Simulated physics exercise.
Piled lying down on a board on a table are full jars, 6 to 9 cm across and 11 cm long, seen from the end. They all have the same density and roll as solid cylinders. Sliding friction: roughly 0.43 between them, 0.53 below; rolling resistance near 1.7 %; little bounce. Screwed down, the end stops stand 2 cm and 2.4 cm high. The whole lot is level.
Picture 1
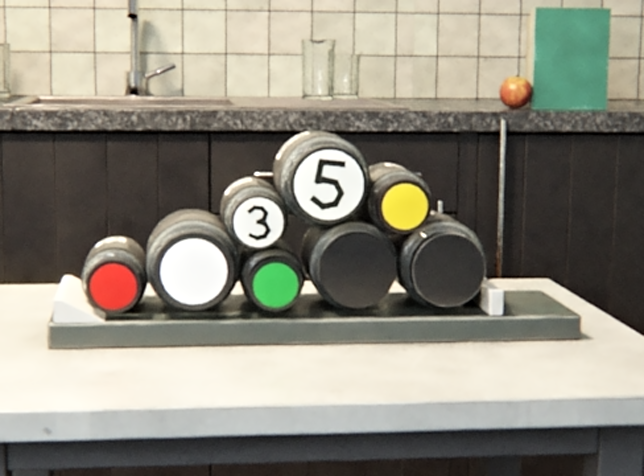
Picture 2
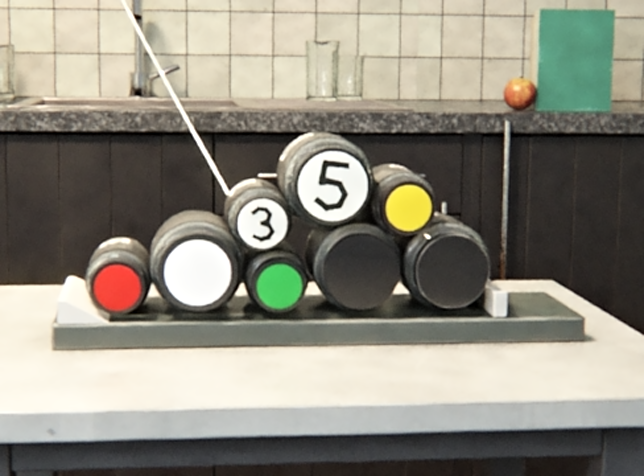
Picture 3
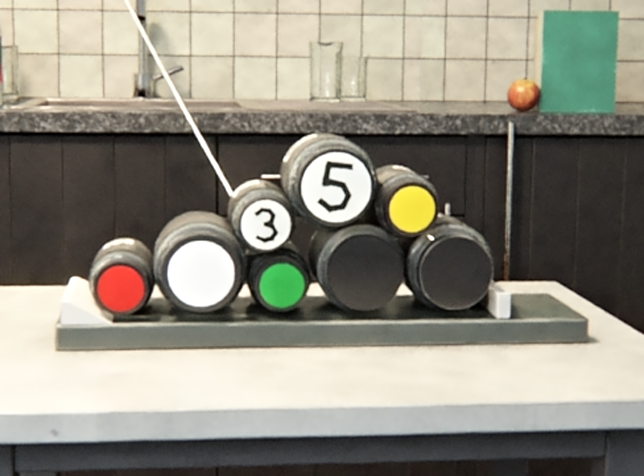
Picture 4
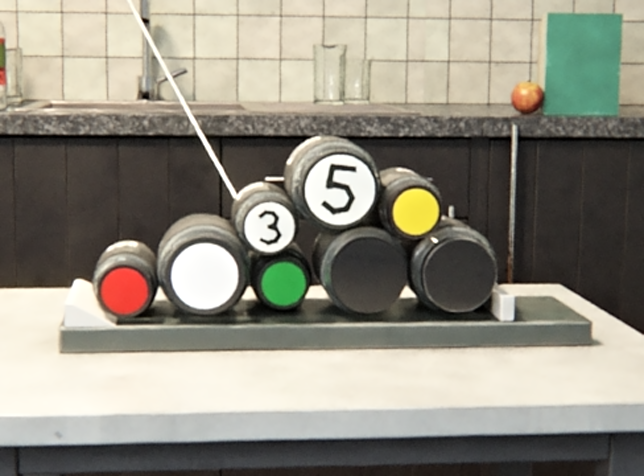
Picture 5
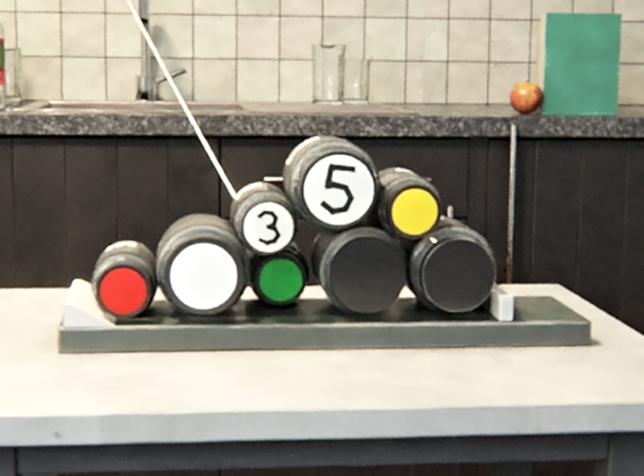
The footage shows eight dark jars lying stacked on a board, ends facing the viewer. A thin white rod appears from the upper left beside the jar numbered three, then the green-marked jar slides slightly backward while the others stay still.
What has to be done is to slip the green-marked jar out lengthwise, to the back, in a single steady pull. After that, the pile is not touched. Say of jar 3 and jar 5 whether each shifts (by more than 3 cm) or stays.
No. 3 stays; no. 5 stays.
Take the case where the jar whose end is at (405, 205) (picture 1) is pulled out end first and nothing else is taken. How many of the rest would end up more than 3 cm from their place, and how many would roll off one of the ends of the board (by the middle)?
Then 0 shift and 0 get out.
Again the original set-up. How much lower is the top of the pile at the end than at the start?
I'd put it at some 0 cm lower than at the start.
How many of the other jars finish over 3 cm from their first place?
A total of 0.
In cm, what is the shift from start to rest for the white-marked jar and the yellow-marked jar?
White-marked jar: 0, yellow-marked jar: 0.
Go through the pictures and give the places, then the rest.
In the first picture, 8 jars, 5 on the base, highest (329, 185); no. 3 (259, 222), no. 5 (329, 185), green (276, 285), white (194, 272), red (113, 287), yellow (405, 207); left wedge (2 cm) (59, 300); right lip (2.4 cm) (497, 291).
In the second picture, the green-marked jar has not moved yet, at (280, 286); the rest still.
In the third picture, the green-marked jar is 0.9 cm out, at (282, 286); the rest still; bottom ones (121, 289) (201, 274) (282, 286) (366, 274) (457, 273).
In the fourth picture, the green-marked jar is 3.1 cm out, at (284, 284); the rest still.
In the fifth picture, the green-marked jar is 5 cm out, at (281, 280); the rest still; no. 3 (269, 227), no. 5 (339, 190).
Then, 0.38 s after the last picture, 0 now displaced over 3 cm; no. 3 in place; no. 5 in place.
Then, 0.45 s after the last picture, 0 now displaced over 3 cm; no. 3 in place; no. 5 in place.
At rest 0.7 s after the last picture, 0 moved over 3 cm; not one off the ends of the board; no. 3 in place; no. 5 in place; top of the pile 19 cm high, from 19 cm.
